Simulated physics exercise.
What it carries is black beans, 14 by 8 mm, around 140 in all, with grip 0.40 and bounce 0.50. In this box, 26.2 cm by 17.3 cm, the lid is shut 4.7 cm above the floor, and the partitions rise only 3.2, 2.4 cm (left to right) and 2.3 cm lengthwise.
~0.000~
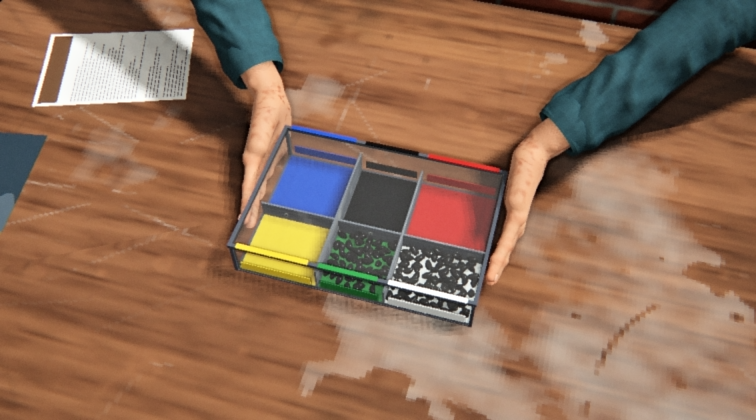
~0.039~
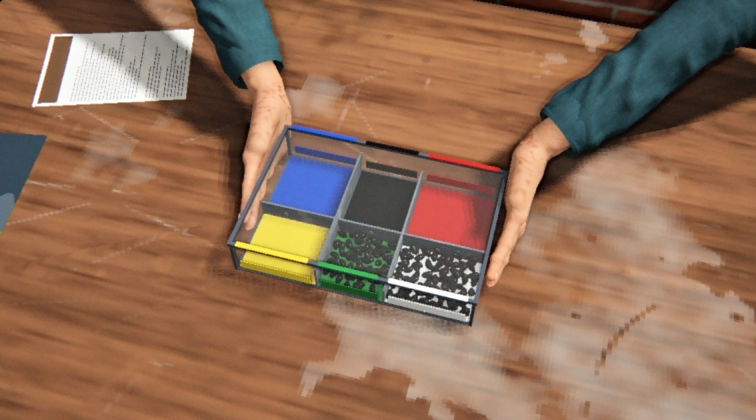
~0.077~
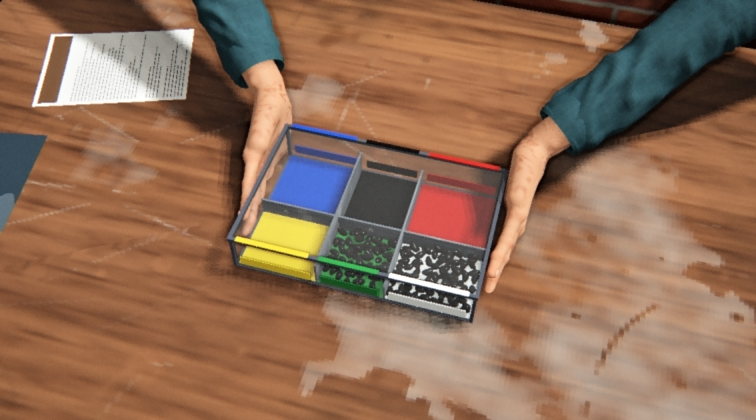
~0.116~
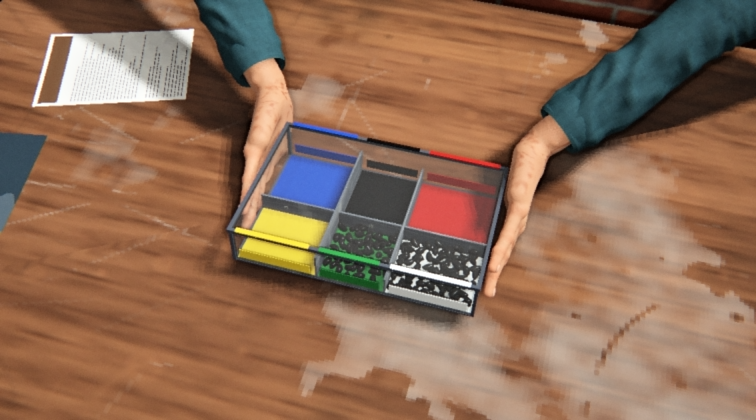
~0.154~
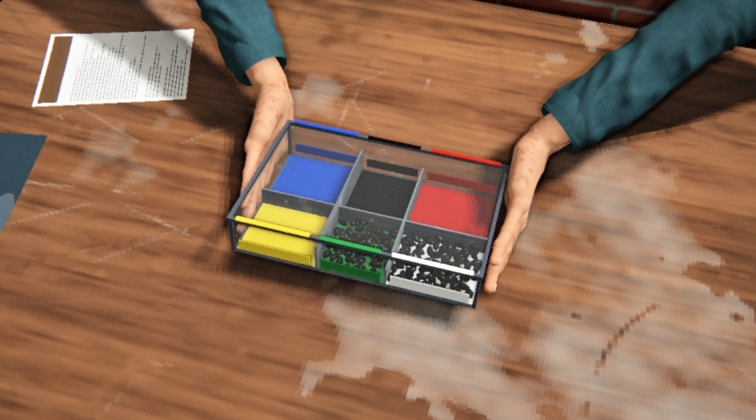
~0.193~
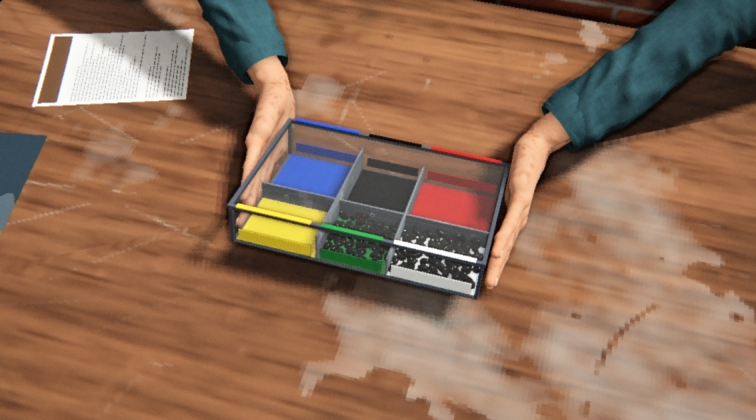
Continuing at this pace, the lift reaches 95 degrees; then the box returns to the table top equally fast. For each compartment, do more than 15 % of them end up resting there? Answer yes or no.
Red compartment: Yes, blue compartment: No, green compartment: No, yellow compartment: No, white compartment: No, black compartment: Yes.
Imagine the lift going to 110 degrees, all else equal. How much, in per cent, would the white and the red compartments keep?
White: 0; red: 60 (per cent).
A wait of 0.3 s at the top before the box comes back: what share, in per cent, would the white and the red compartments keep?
White 5, red 50.
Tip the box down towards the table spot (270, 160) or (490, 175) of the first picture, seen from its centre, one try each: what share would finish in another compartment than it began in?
That would be close to 80 per cent, then close to 75 per cent.
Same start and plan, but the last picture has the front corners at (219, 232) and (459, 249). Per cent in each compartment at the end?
In per cent, the final split is red 0, blue 35, green 40, yellow 10, white 0, black 10.
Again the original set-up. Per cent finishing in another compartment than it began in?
It works out to about 90 per cent.
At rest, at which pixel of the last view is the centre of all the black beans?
When it all comes to rest, the middle is near (432, 197).
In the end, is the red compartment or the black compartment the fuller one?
That would be the red compartment.
After 0.97 s, tilt 95 degrees; red 20 %, green 30 %, white 40 %, black 10 %.
After 1.49 s, tilt 42 degrees; red 55 %, green 5 %, white 5 %, black 35 %.
After 2.07 s, tilt 0 degrees; red 55 %, green 5 %, white 5 %, black 35 %.
In the end, at 2.6 s, red 50 %, blue 0 %, green 5 %, yellow 0 %, white 5 %, black 35 %.
